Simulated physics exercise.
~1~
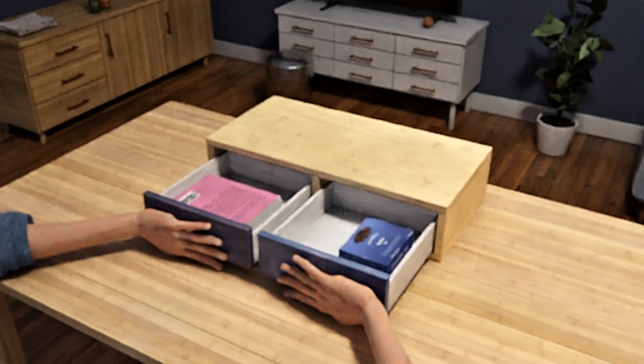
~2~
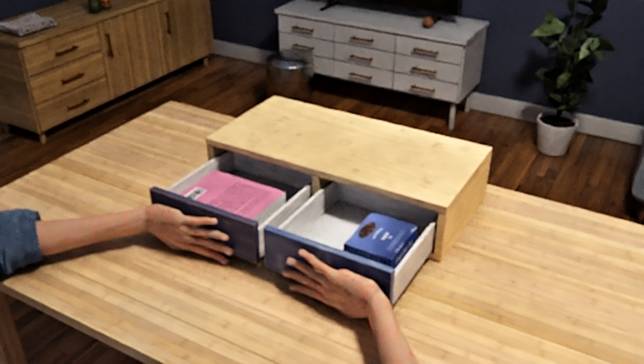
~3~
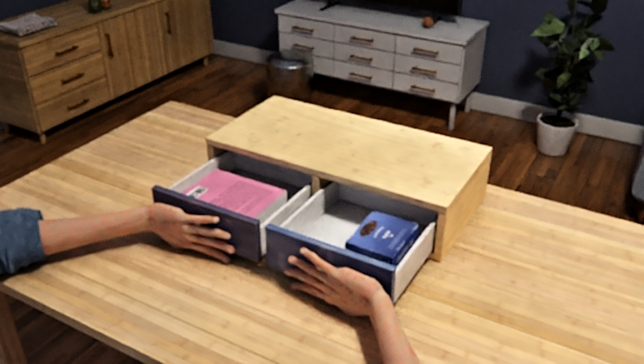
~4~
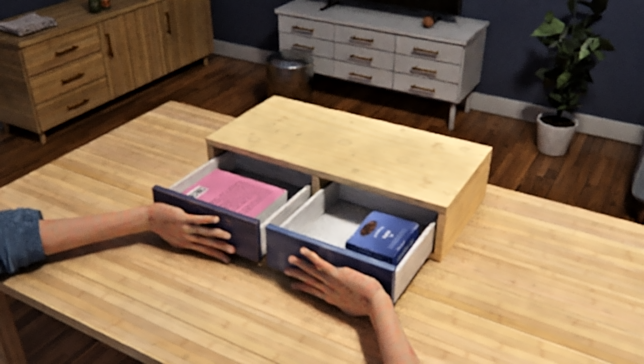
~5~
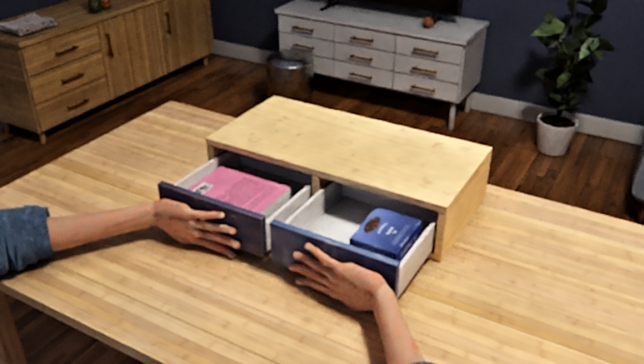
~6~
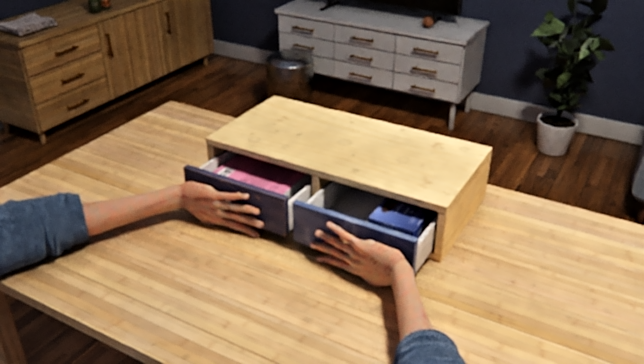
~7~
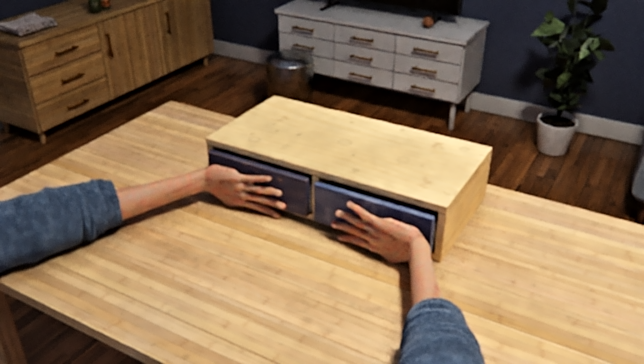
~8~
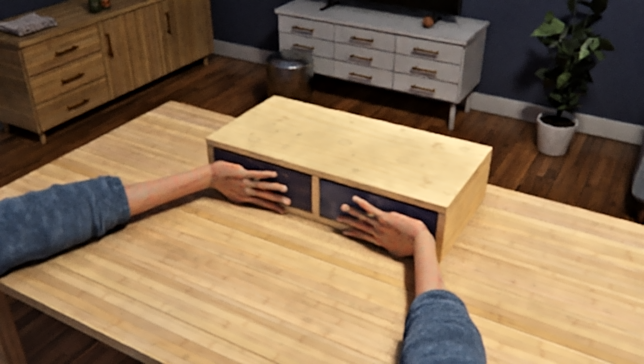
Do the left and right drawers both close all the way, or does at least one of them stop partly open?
Both close all the way. The right drawer shuts flush with the chest, and the left drawer shuts flush as well.
